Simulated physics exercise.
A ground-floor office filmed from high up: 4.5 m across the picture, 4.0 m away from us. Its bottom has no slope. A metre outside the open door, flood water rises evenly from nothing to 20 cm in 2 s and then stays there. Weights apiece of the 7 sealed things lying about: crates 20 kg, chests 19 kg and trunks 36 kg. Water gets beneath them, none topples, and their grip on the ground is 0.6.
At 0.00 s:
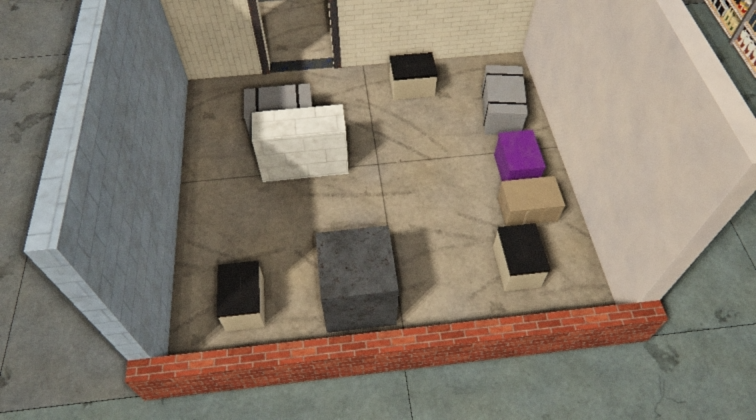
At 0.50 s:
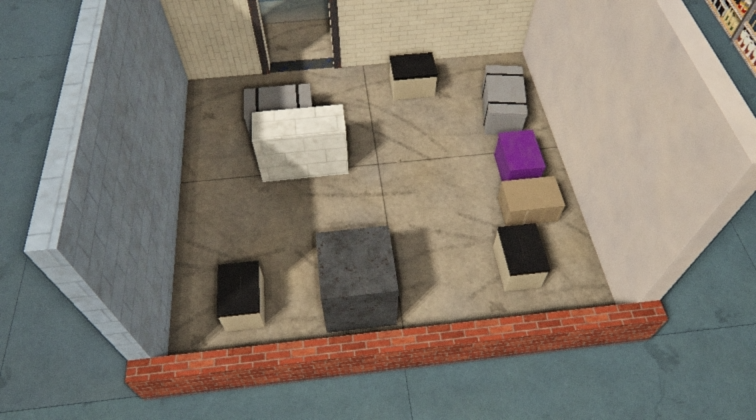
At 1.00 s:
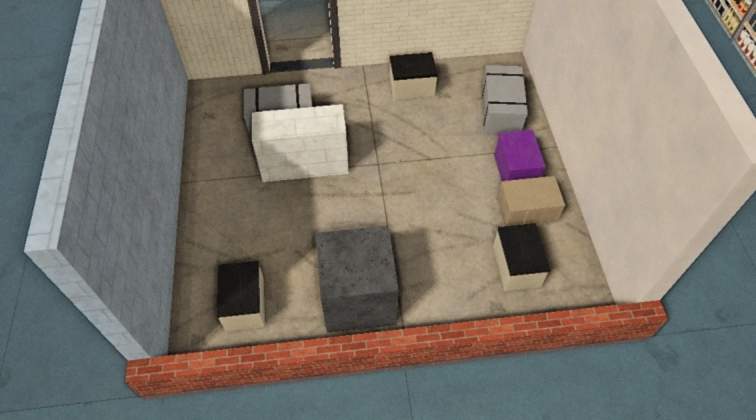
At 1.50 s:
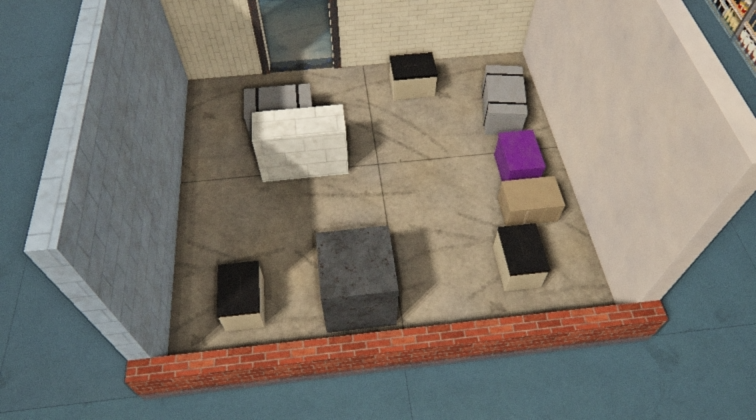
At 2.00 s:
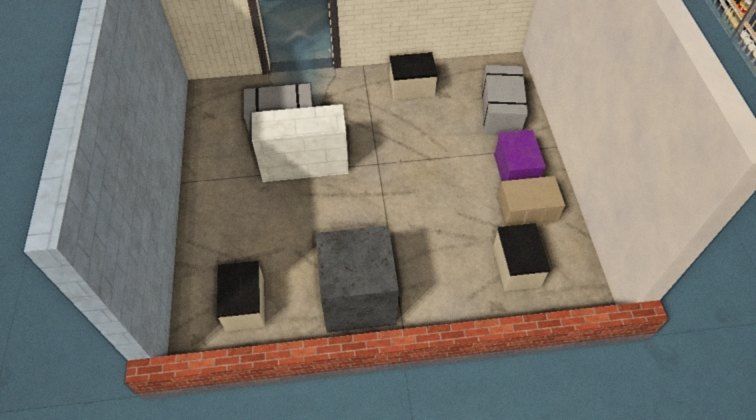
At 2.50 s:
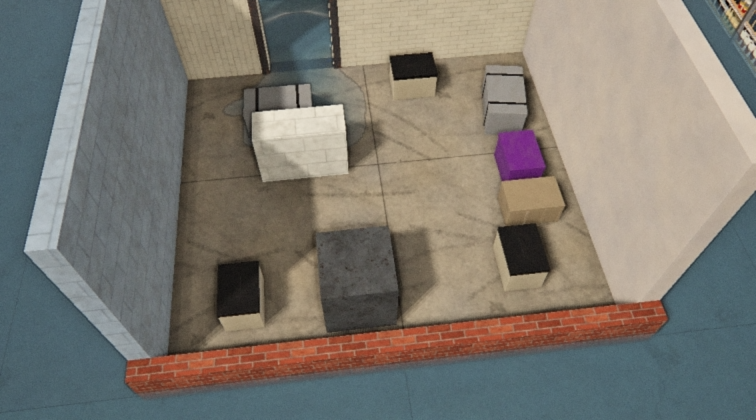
A walled room with scattered boxes, one of them purple, stayed still while bluish water rose over the ground outside, and then a little of it crept in through the open doorway at the back.
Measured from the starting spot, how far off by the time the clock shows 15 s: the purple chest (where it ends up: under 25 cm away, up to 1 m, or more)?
Purple chest is nudged along.
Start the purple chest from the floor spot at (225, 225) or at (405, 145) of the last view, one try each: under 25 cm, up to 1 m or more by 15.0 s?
In turn: It holds its place; it travels far.
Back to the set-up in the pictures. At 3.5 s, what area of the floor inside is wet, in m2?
Some 5.0 m2.
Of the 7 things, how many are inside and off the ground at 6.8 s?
I count 0.
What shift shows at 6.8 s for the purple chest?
Roughly 0 cm by then.
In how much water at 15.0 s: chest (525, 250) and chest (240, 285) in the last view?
Roughly 10 and 8 cm.
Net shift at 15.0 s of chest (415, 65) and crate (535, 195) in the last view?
In that order: 0 cm, 120 cm.
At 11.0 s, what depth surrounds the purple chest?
Roughly 7 cm.
After 3.5 s the purple chest is near (522, 150), 0.0 m from its start, aground; 0 afloat.
After 6.8 s the purple chest is near (523, 149), 0.0 m from its start, aground; 0 afloat.
After 11.0 s the purple chest is near (549, 133), 0.4 m from its start, aground; 2 afloat.
After 15.0 s the purple chest is near (550, 127), 0.5 m from its start, afloat; 3 afloat.
